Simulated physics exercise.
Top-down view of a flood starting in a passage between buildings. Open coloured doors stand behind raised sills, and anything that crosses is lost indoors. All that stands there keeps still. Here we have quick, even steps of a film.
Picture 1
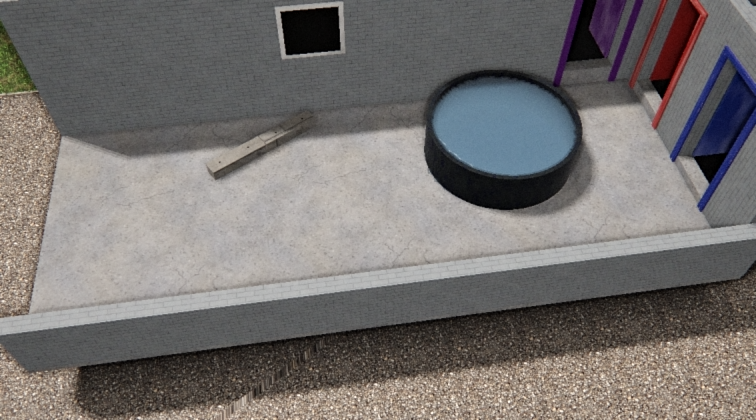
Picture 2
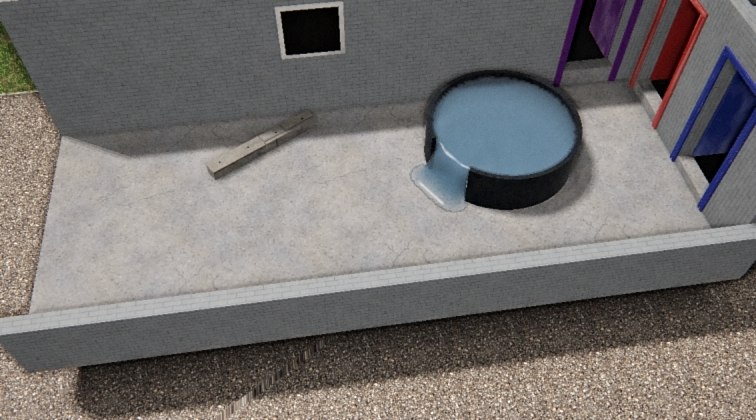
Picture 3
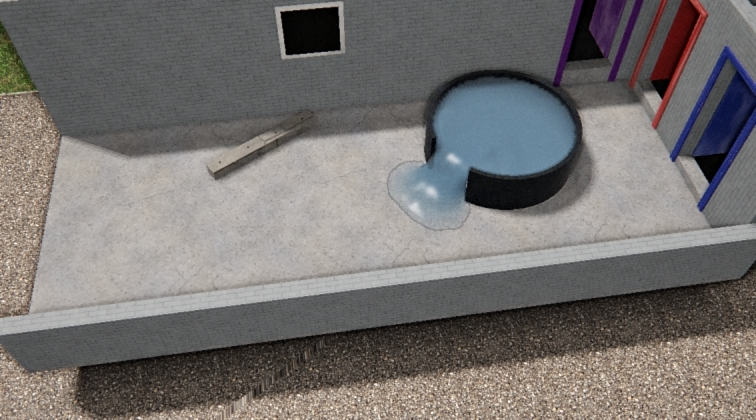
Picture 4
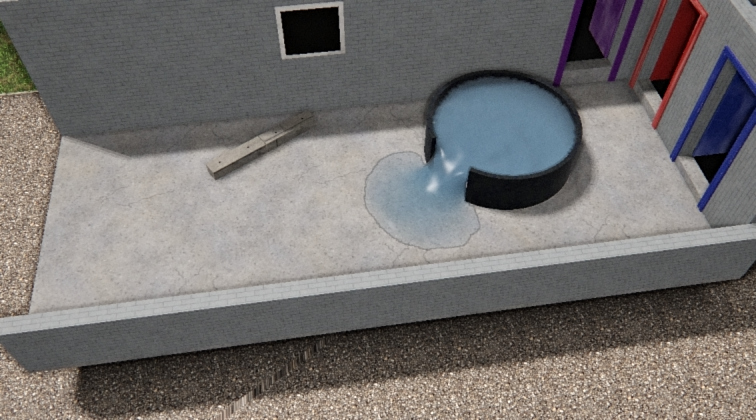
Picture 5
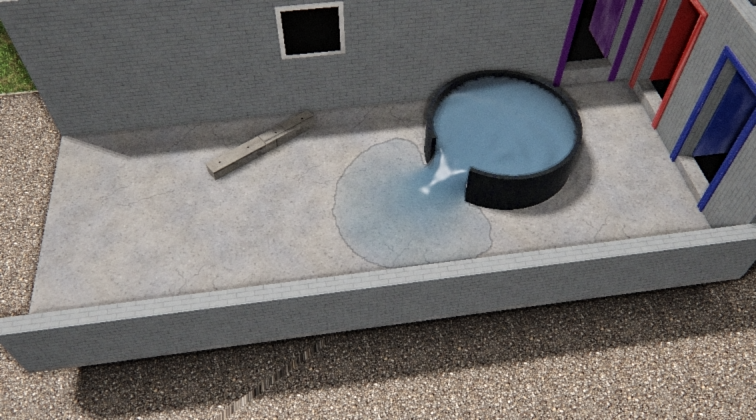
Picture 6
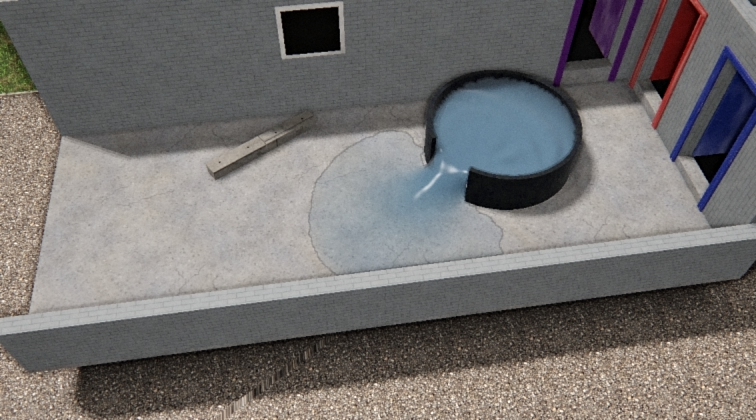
To begin with, a round black pool of still blue water sits in a grey walled yard near purple, red and blue doors. Water then pours through a gap in its left front side onto the paving. The puddle widens steadily leftward and toward the low front wall, while a plank lies still.
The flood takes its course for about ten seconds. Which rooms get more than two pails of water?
The red door will not count as flooded; the blue door will not count as flooded; the purple door will not count as flooded.
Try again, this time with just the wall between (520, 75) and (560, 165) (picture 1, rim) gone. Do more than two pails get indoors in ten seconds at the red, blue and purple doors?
One by one: The red door floods; the blue door takes more; the purple door keeps below it.
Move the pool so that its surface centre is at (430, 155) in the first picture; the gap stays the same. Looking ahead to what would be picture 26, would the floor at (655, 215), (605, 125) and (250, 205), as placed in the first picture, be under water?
So, in the order given, I'd say unaffected, unaffected, soaked through.
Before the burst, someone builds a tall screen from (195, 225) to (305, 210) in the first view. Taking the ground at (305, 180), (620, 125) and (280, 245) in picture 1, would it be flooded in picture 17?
Reading the points as listed, I get deluged, then left untouched, then deluged.
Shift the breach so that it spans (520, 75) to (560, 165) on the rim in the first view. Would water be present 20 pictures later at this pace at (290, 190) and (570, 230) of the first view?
Point one not reached; point two reached.
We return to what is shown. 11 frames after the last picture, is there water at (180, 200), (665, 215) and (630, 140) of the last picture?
First spot inundated, second not wet, third not wet.
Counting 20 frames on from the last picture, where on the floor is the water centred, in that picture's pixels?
Centre point: Around (405, 194).
A moment on, water covers 30 % of the floor; the red door not reached, the blue door not reached, the purple door not reached.
Next, water covers 45 % of the floor; the red door not reached, the blue door not reached, the purple door not reached.
Then, water covers 55 % of the floor; the red door not reached, the blue door not reached, the purple door not reached.
Later, water covers 65 % of the floor; the red door not reached, the blue door wet at the sill, nothing in, the purple door not reached.
In the end, water covers 75 % of the floor; the red door wet at the sill, nothing in, the blue door wet at the sill, nothing in, the purple door not reached.
